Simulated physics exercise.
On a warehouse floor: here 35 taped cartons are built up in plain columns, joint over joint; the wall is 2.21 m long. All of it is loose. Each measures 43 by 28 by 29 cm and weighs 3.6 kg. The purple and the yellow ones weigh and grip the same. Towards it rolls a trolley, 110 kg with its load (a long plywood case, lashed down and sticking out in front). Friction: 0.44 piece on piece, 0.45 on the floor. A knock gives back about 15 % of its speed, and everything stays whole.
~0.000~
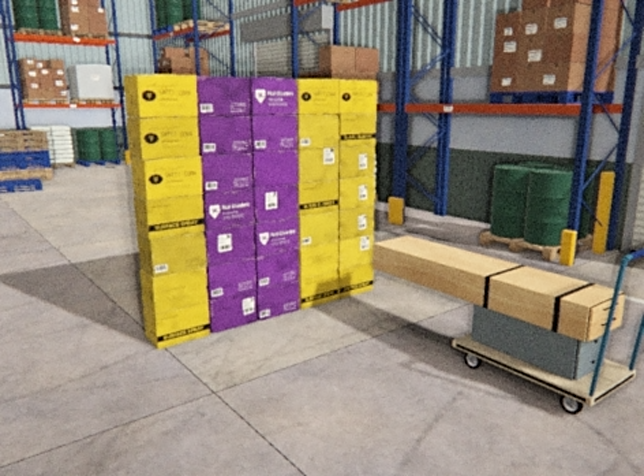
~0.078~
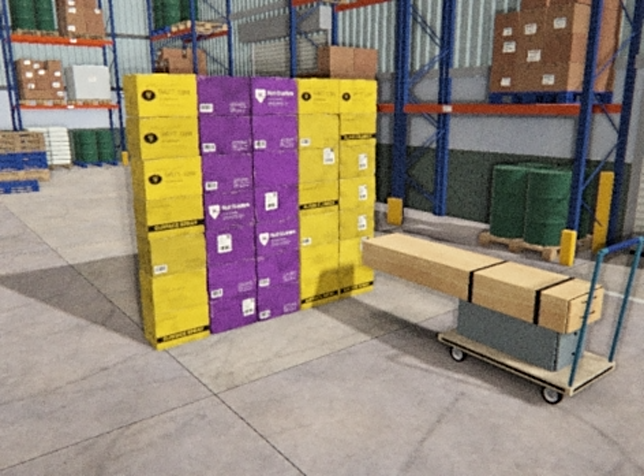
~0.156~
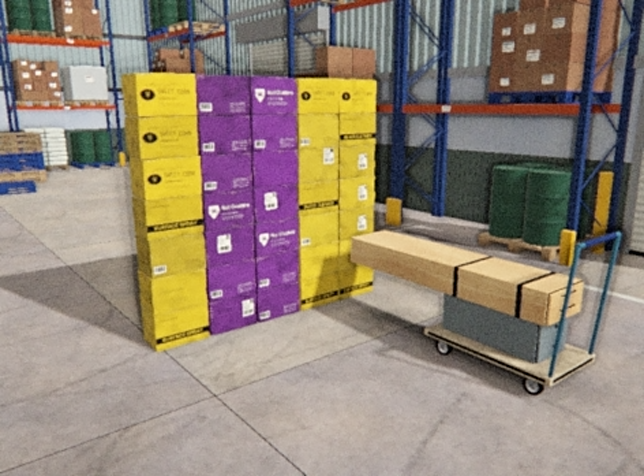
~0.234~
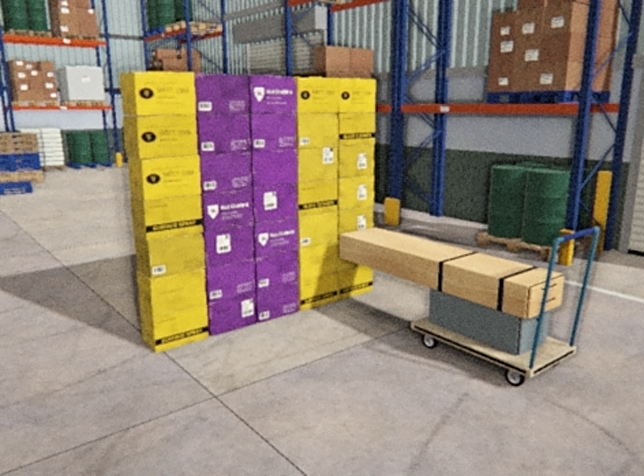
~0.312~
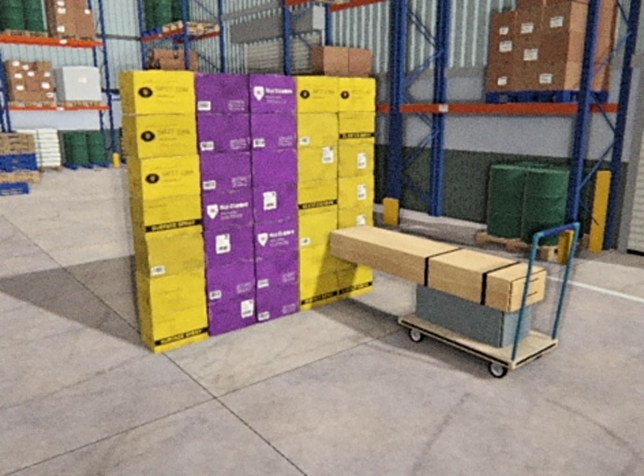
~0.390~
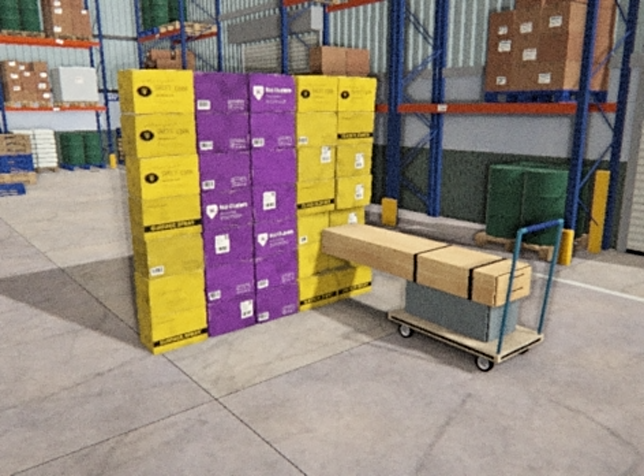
A tall wall of yellow and purple cartons stood on a warehouse floor as a trolley carrying a long wooden case rolled in from the right, until the case's front end met the wall's right side.
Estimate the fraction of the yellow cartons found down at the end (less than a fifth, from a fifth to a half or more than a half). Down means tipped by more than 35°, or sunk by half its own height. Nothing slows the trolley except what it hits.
Over a half of them.
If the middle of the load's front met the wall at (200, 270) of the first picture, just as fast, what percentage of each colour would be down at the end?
Then yellow 30, purple 40 per cent.
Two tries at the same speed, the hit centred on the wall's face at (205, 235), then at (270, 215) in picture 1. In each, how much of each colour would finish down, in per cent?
Yellow 30 then 0, purple 50 then 90 per cent.
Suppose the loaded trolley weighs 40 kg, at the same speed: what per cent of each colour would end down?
In that case yellow 60, purple 0 per cent.
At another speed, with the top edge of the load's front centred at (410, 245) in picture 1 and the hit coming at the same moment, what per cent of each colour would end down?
In that case yellow 60, purple 0 per cent.
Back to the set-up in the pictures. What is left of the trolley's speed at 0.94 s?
Near 1.2 m/s.
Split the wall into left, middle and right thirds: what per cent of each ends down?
Left 0, middle 0, right 90 per cent.
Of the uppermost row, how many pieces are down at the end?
2 of them.
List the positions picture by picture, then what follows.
In the first frame (each place is the centre of the face we see best; the camera moves round a little), load (378, 252) 57 cm short of the wall; top yellow carton (320, 97); top purple carton (276, 96); all as stacked.
Load (366, 249) 43 cm short of the wall; top yellow carton (320, 97), in the second frame.
Load (355, 246) 29 cm short of the wall; top yellow carton (320, 96), in the third frame.
Load (344, 243) 14 cm short of the wall; top yellow carton (319, 95), in the fourth frame.
Load (334, 240) just touching; top yellow carton (318, 95), in the fifth frame.
Load (326, 237) 11 cm into the wall's line; top yellow carton (319, 94); top purple carton (274, 93); steepest lean 5°, the carton at (357, 95); 9 have shifted, in the sixth frame.
By 0.60 s, load 38 cm past the wall's line, still rolling; none of the 21 yellow cartons down (0 of 35 in all colours); top yellow carton tilted 5°.
By 0.94 s, load 80 cm past the wall's line, still rolling; 7 of the 21 yellow cartons down (7 of 35 in all colours); top yellow carton tilted 18°.
By 1.34 s, load 1.22 m past the wall's line, still rolling; 13 of the 21 yellow cartons down (13 of 35 in all colours); top yellow carton tilted 54°, 66 cm lower.
By 1.84 s, load 1.55 m past the wall's line, still rolling; 13 of the 21 yellow cartons down (13 of 35 in all colours); top yellow carton on its side.
When it is over (2.9 s), load 1.73 m past the wall's line, stopped; 13 of the 21 yellow cartons down (13 of 35 in all colours); top yellow carton upside down; top purple carton unmoved. That is 62 per cent. In pixels of the last frame, middles, top yellow carton near (418, 244), top purple carton near (263, 94).
